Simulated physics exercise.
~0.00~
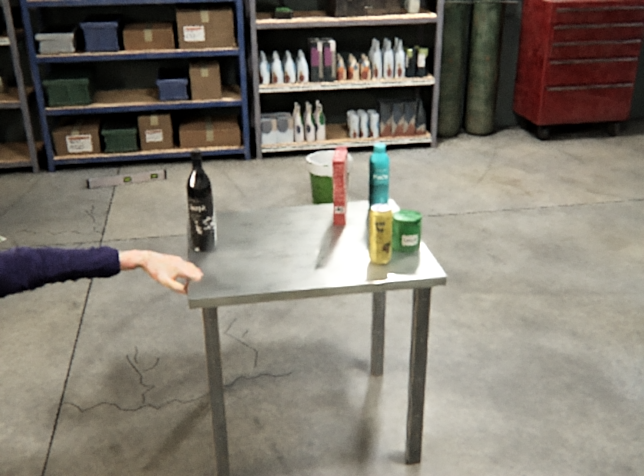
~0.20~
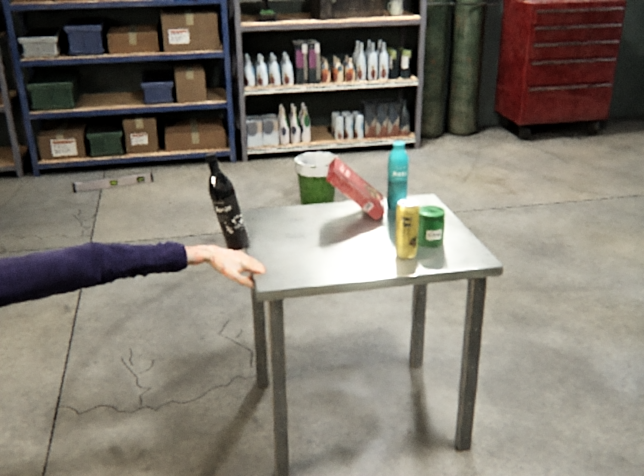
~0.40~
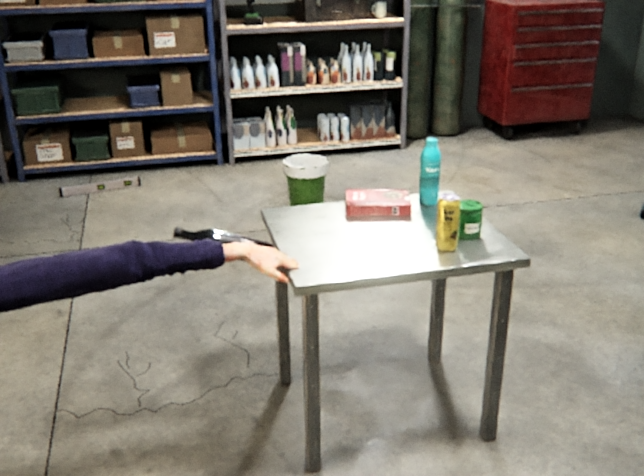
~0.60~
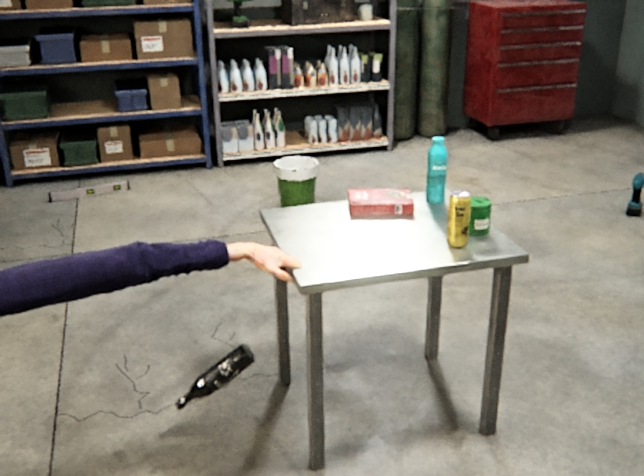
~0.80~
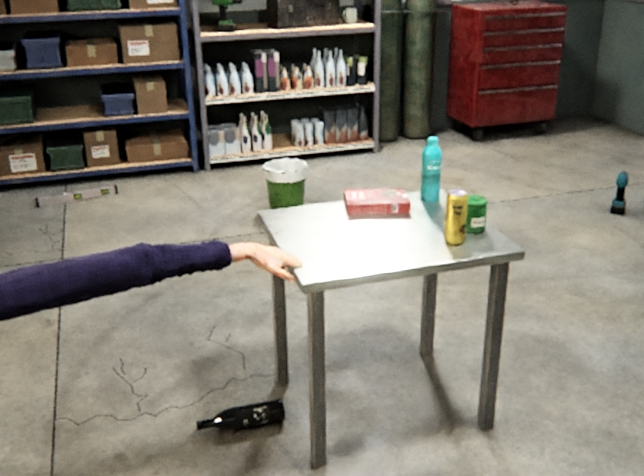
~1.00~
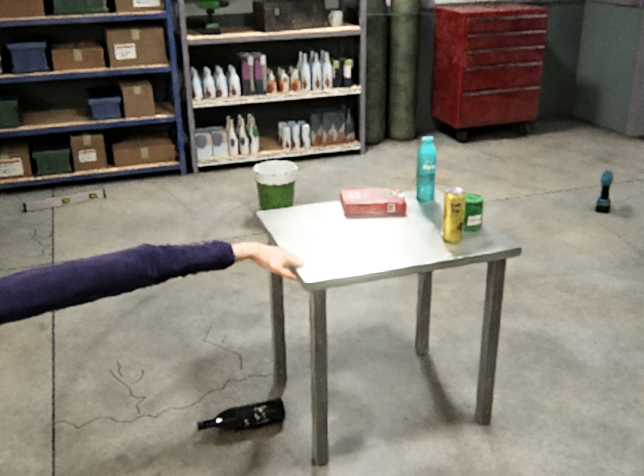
We see a hand shove a metal side table to the right, toppling a red packet onto its side and sending a black bottle off the left edge to the floor, while the turquoise bottle, yellow can and green jar remain upright on top.
